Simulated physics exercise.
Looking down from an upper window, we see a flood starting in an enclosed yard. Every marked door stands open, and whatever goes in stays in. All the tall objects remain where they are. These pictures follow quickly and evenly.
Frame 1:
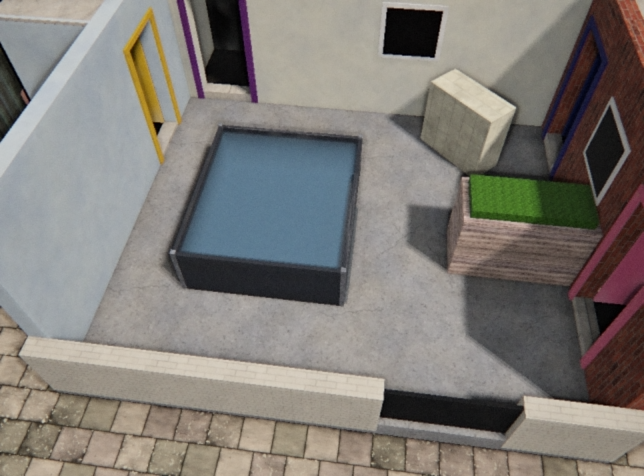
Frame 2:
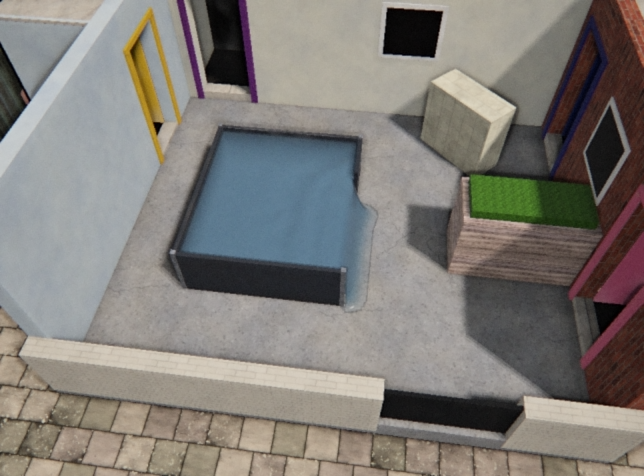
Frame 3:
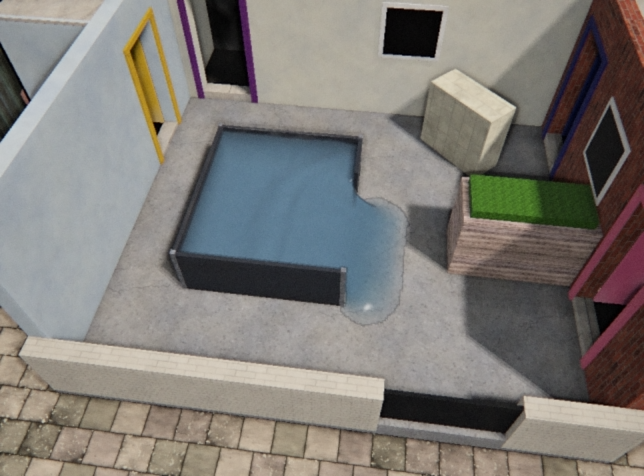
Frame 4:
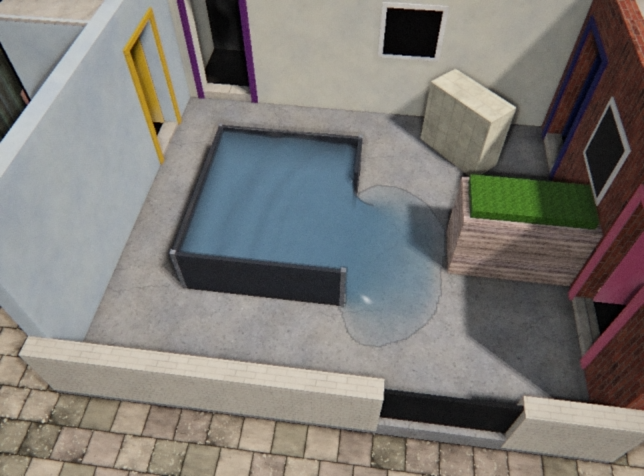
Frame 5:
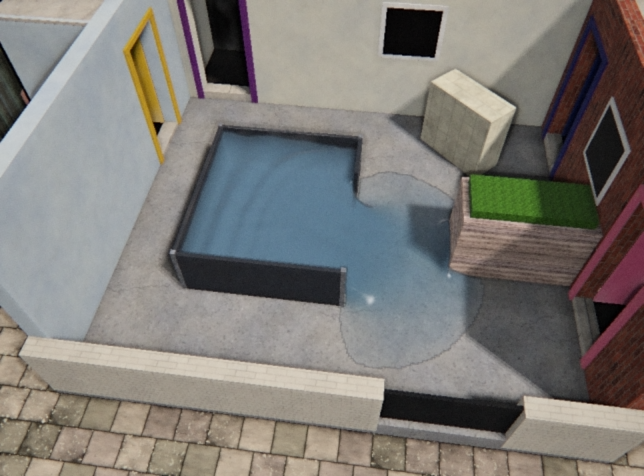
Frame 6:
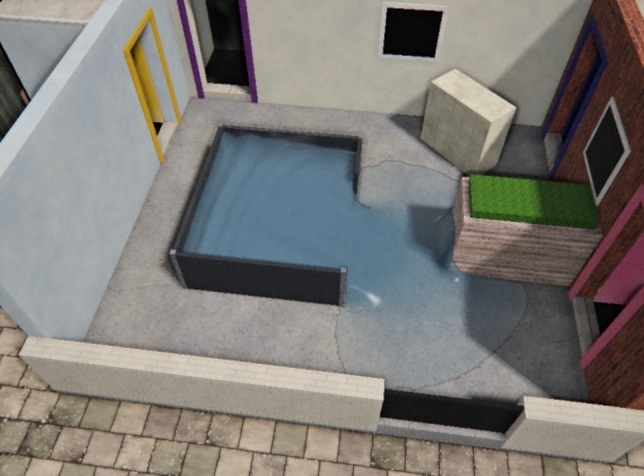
A dark-walled tank of still blue water in an enclosed yard opened on its right side, and water poured through the gap, spreading across the grey floor around the grass-topped brick block.
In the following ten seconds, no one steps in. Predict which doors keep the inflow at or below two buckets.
Outcome: The yellow door tops two buckets; the blue door never tops two buckets; the purple door never tops two buckets; the pink door tops two buckets.
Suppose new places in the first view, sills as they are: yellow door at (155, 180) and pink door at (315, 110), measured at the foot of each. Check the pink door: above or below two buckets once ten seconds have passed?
The pink door stays short.
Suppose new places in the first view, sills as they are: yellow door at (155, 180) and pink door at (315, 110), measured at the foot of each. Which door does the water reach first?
That's the one in blue.
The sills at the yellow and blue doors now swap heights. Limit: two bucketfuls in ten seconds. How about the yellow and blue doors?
I'd say the yellow stays safe and the blue is swamped.
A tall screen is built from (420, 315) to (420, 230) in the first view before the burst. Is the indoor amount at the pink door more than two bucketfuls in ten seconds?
I'd say the pink door overshoots the limit.
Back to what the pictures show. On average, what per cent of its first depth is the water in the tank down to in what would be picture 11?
I'd say some 62 %.
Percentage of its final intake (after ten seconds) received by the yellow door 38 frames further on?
I'd say some 5 per cent.
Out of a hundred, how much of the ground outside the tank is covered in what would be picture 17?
Around 45 percent.
A moment on, water covers 35 % of the floor; the yellow door not reached, the blue door not reached, the purple door not reached, the pink door over two buckets in.
Next, water covers 45 % of the floor; the yellow door not reached, the blue door under two buckets in, the purple door not reached, the pink door far over two buckets in.
Then, water covers 65 % of the floor; the yellow door not reached, the blue door under two buckets in, the purple door wet at the sill, nothing in, the pink door far over two buckets in.
Later, water covers 95 % of the floor; the yellow door under two buckets in, the blue door under two buckets in, the purple door wet at the sill, nothing in, the pink door far over two buckets in.
In the end, water covers 95 % of the floor; the yellow door over two buckets in, the blue door under two buckets in, the purple door wet at the sill, nothing in, the pink door far over two buckets in.
